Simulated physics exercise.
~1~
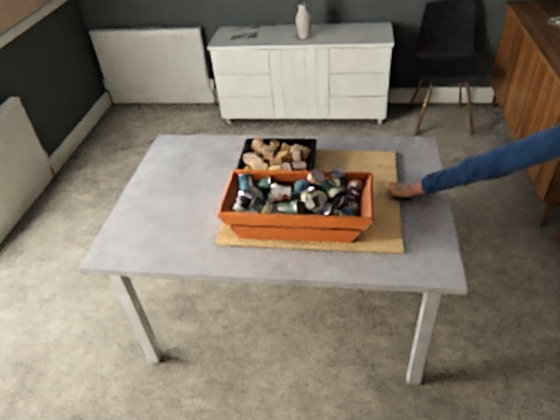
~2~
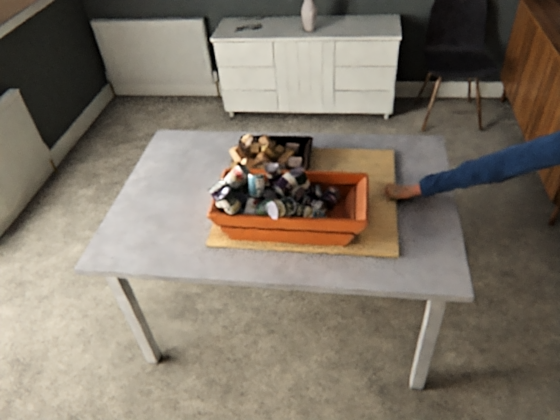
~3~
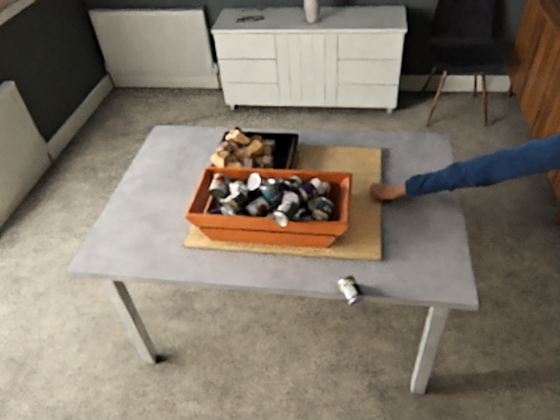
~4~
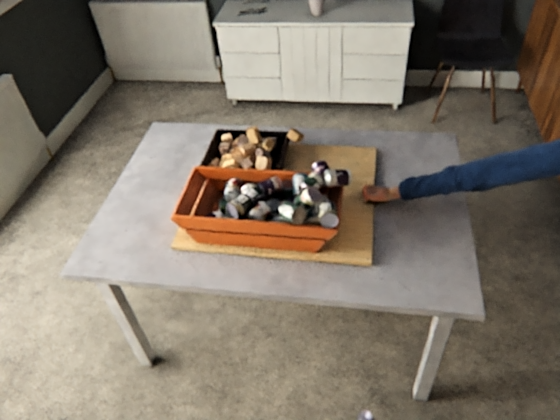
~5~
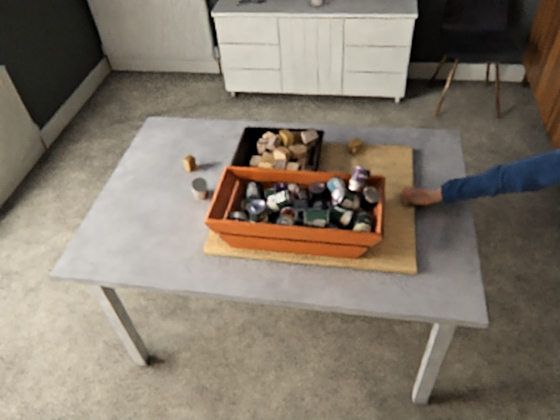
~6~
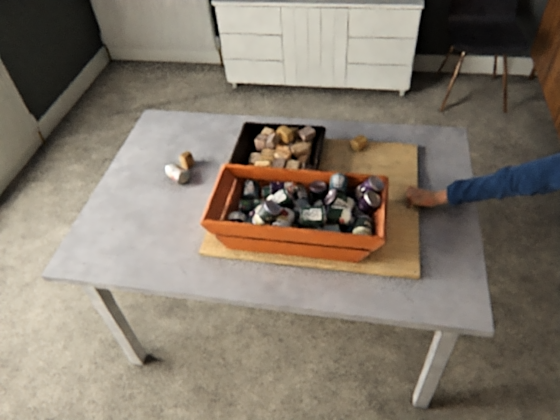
A hand shoves a board of two loaded baskets left, then right, spilling several pieces.
